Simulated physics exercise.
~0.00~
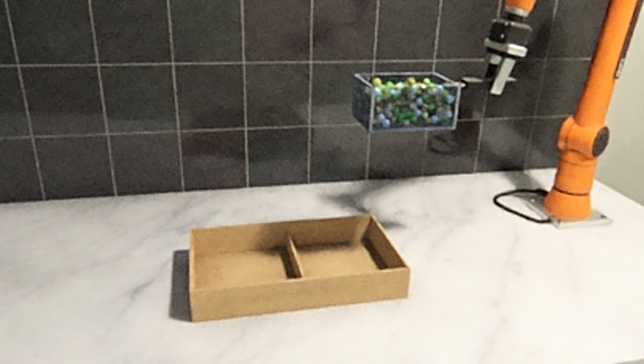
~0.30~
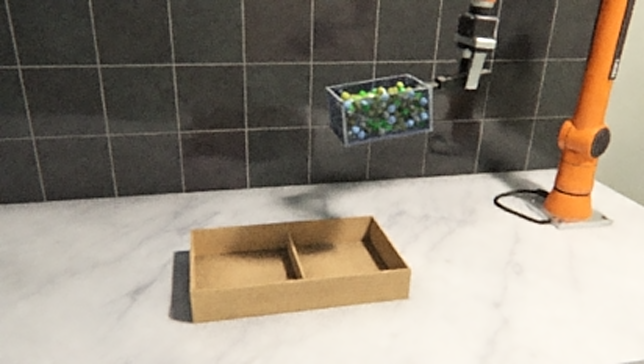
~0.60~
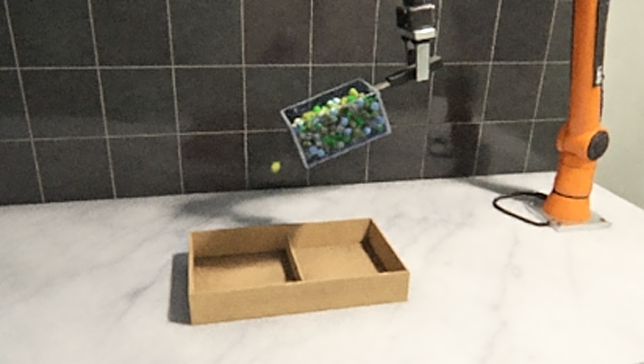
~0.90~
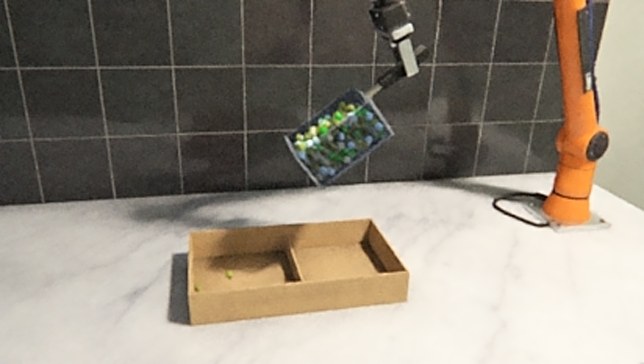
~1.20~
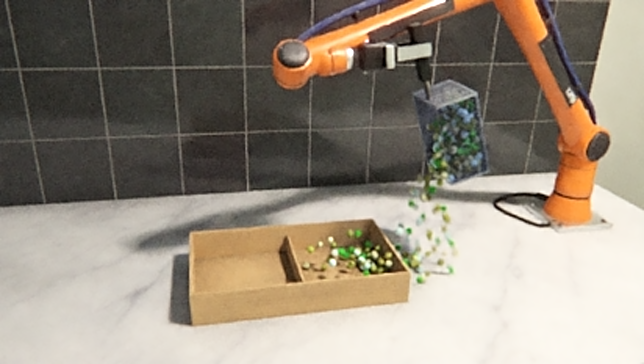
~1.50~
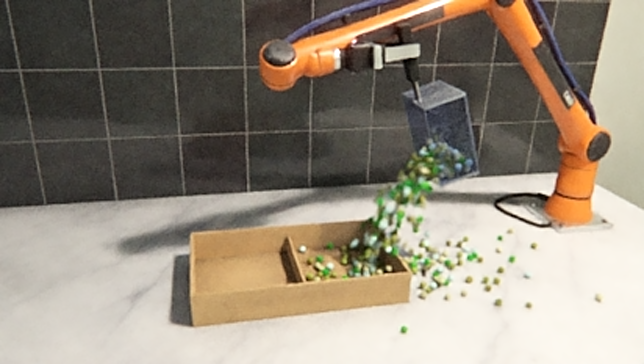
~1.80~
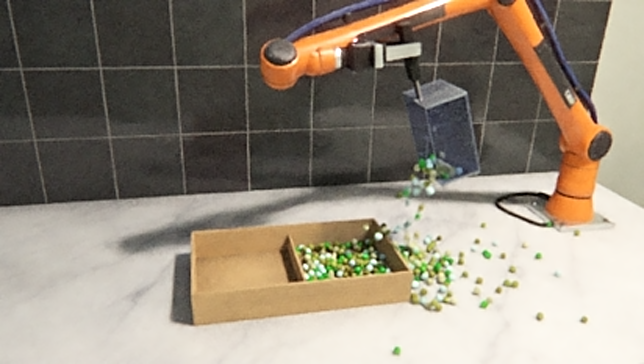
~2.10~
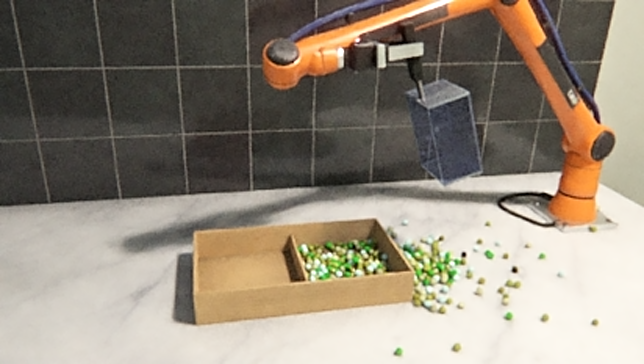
In this clip, an orange robot arm carries a clear box of small, round, colourful pieces left, then swings back right and tips it steeply, pouring them over a divided cardboard tray; many fill the right compartment, while others scatter across the marble-look table, leaving the box empty.
